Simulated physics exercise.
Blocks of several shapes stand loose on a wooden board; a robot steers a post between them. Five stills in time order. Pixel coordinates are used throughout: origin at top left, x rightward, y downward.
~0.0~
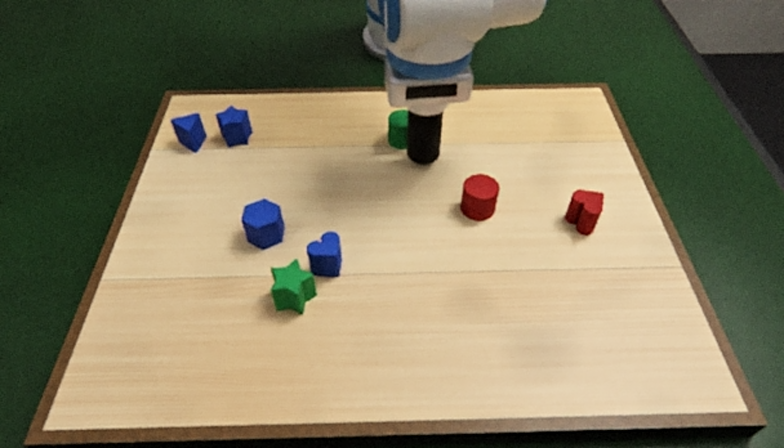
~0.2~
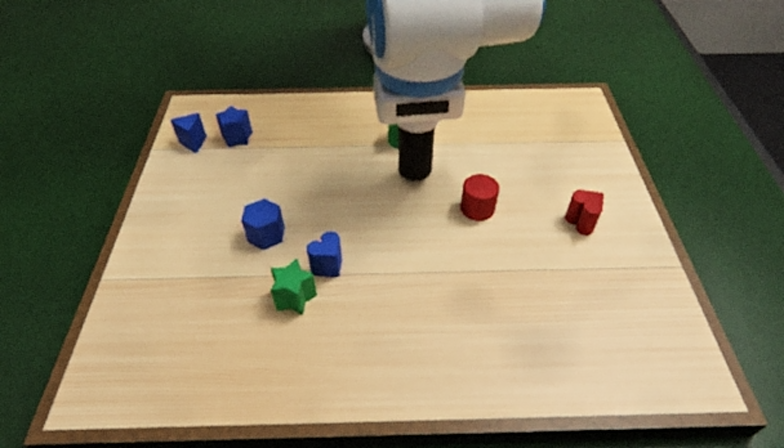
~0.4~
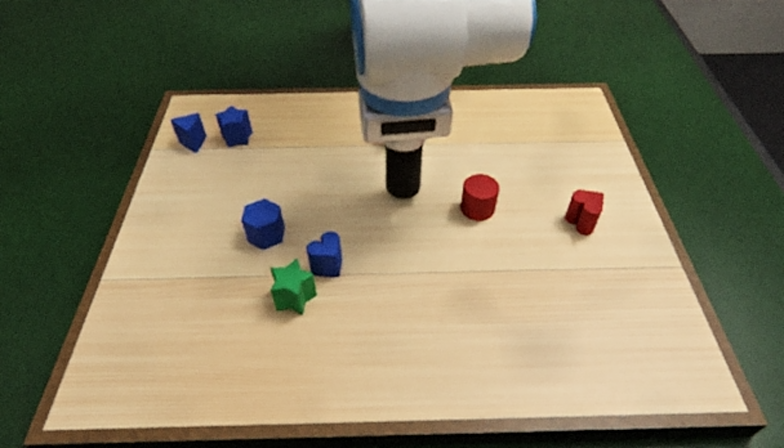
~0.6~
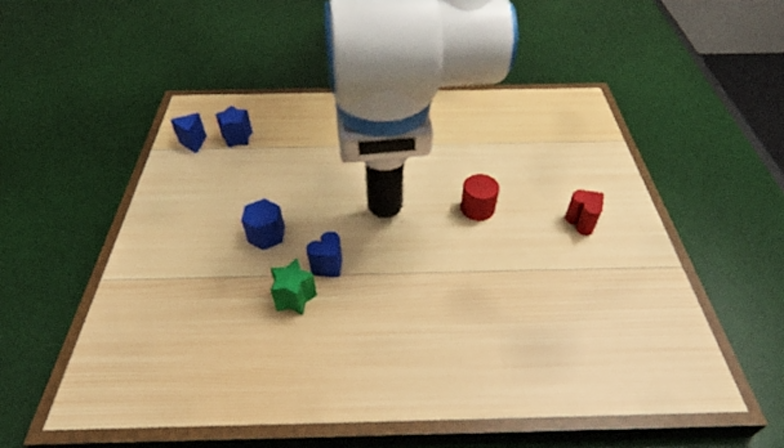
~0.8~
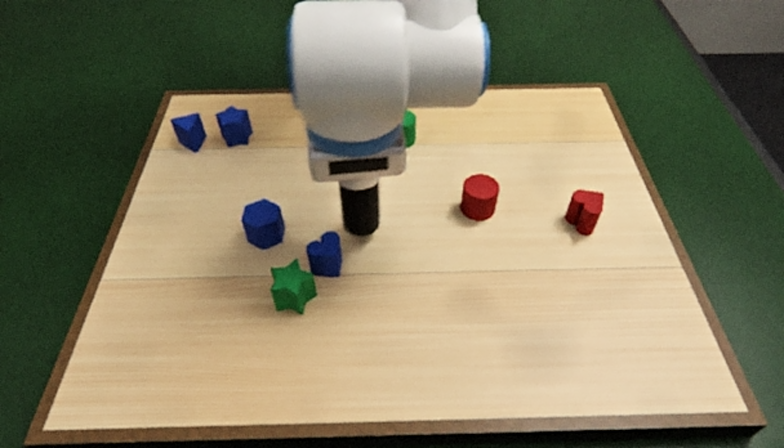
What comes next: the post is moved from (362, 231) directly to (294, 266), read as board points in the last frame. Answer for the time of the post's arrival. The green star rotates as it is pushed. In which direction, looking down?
Answer: Clockwise.
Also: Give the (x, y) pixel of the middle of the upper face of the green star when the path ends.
I'd place it at (278, 294), taking the centre of its top.
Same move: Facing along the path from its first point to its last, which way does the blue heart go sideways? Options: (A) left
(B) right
Answer: A.
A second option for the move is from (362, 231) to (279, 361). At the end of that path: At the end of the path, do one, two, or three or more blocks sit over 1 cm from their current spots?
I think two will be displaced.
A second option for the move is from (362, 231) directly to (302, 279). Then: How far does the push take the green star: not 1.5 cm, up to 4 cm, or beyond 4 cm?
Ends over 4 cm away.
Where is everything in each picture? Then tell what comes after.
The first frame shows lower end of the post (423, 153), tops of blocks, blue hexagon (261, 212), green star (290, 276), blue heart (325, 244).
The second frame shows post (415, 169), blocks as before.
The third frame shows post (403, 187), blocks as before.
The fourth frame shows post (385, 205), blocks as before.
The fifth frame shows post (362, 223), blue hexagon (261, 212), green star (290, 276), blue heart (325, 244).
The first path, step by step. Halfway along, post (326, 241); blue heart (314, 257), turned 25° anticlockwise.
At the end, post (293, 259); blue hexagon not moved; green star (278, 294), turned 20° clockwise; blue heart (303, 270), turned 105° anticlockwise.
